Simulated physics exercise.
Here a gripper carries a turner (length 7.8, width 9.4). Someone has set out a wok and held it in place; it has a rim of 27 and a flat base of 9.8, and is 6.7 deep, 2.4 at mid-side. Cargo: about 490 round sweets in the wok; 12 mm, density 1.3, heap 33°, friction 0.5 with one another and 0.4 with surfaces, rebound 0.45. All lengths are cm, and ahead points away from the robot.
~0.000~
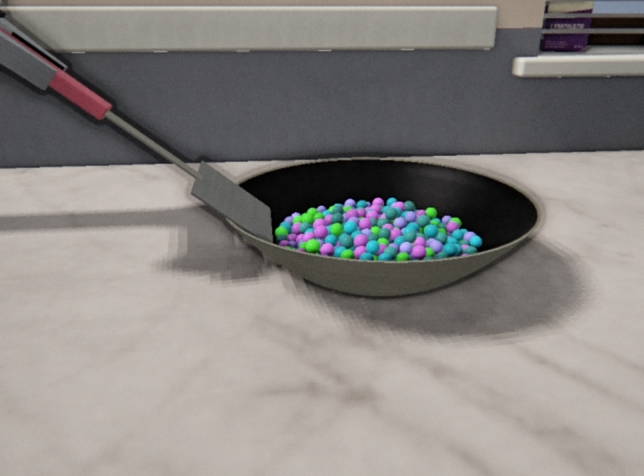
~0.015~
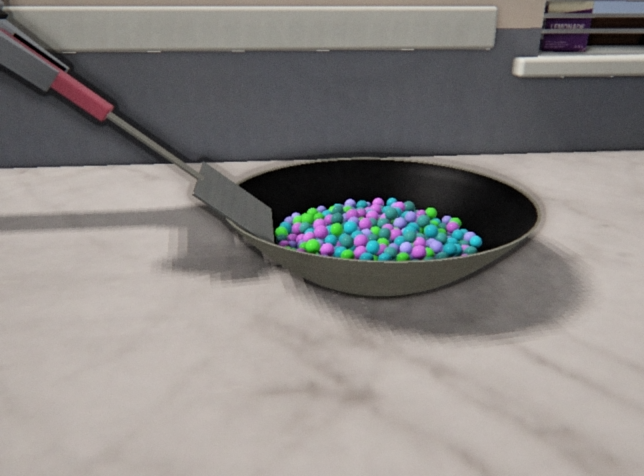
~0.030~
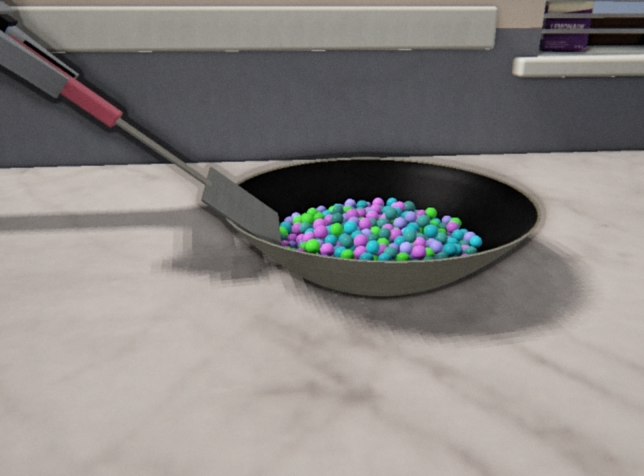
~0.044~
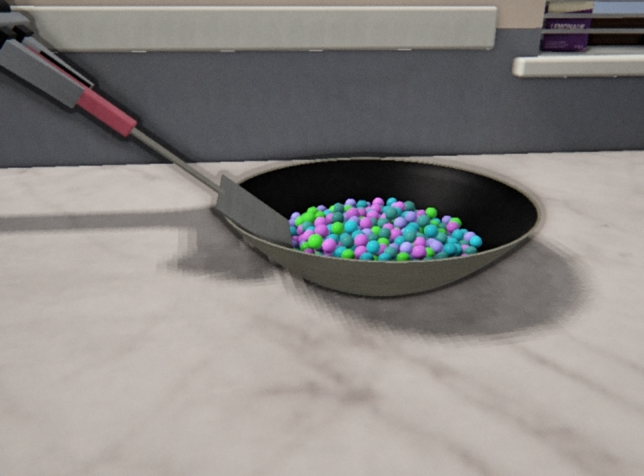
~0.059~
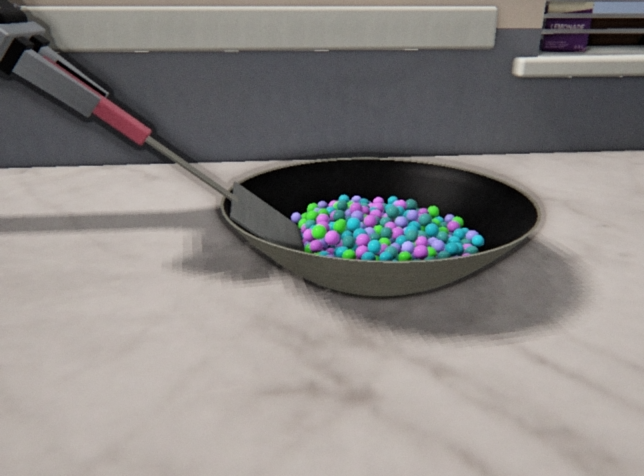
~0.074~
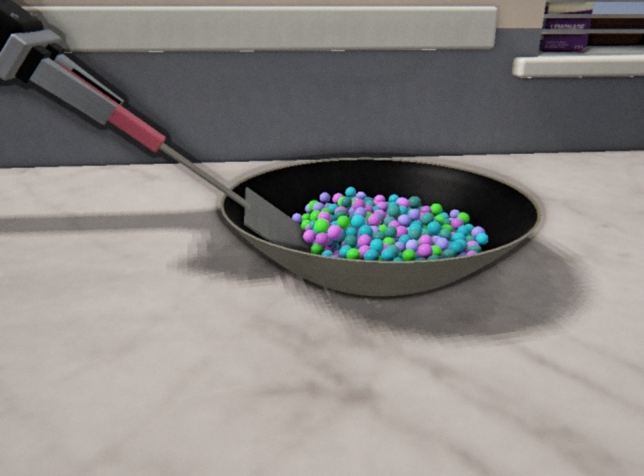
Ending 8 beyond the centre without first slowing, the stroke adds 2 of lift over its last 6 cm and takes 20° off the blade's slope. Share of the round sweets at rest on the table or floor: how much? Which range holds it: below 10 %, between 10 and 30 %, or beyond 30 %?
The range between 10 and 30 %.
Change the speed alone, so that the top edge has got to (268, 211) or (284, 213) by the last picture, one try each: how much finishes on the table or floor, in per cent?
About 45 and 50 per cent.
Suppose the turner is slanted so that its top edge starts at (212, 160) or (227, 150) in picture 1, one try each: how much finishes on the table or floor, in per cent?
About 35% and 35%.
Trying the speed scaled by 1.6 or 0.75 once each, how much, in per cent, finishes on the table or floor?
Around 50 per cent and around 20 per cent.
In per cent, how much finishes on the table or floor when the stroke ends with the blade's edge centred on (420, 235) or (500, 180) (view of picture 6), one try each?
Roughly 0 and 50 per cent.
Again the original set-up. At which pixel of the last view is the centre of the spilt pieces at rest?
Near pixel (576, 252).
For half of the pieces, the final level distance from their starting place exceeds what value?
The value is roughly 7 cm.
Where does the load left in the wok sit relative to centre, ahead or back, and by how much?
Ahead of centre, near 4.5 centimetres.
By 0.14 s, sloping 39°, highest piece 6 above the table; 492 in the wok.
By 0.21 s, sloping 32°, highest piece 8 above the table; 492 in the wok.
By 0.44 s, sloping 19°, highest piece 8 above the table; 382 in the wok, 82 on the table or floor, 28 on the blade or in flight.
By 1.49 s, sloping 19°, highest piece 8 above the table; 381 in the wok, 111 on the table or floor.
Final count, 381 in the wok, 111 on the table or floor. That is 23 % on the table or floor.
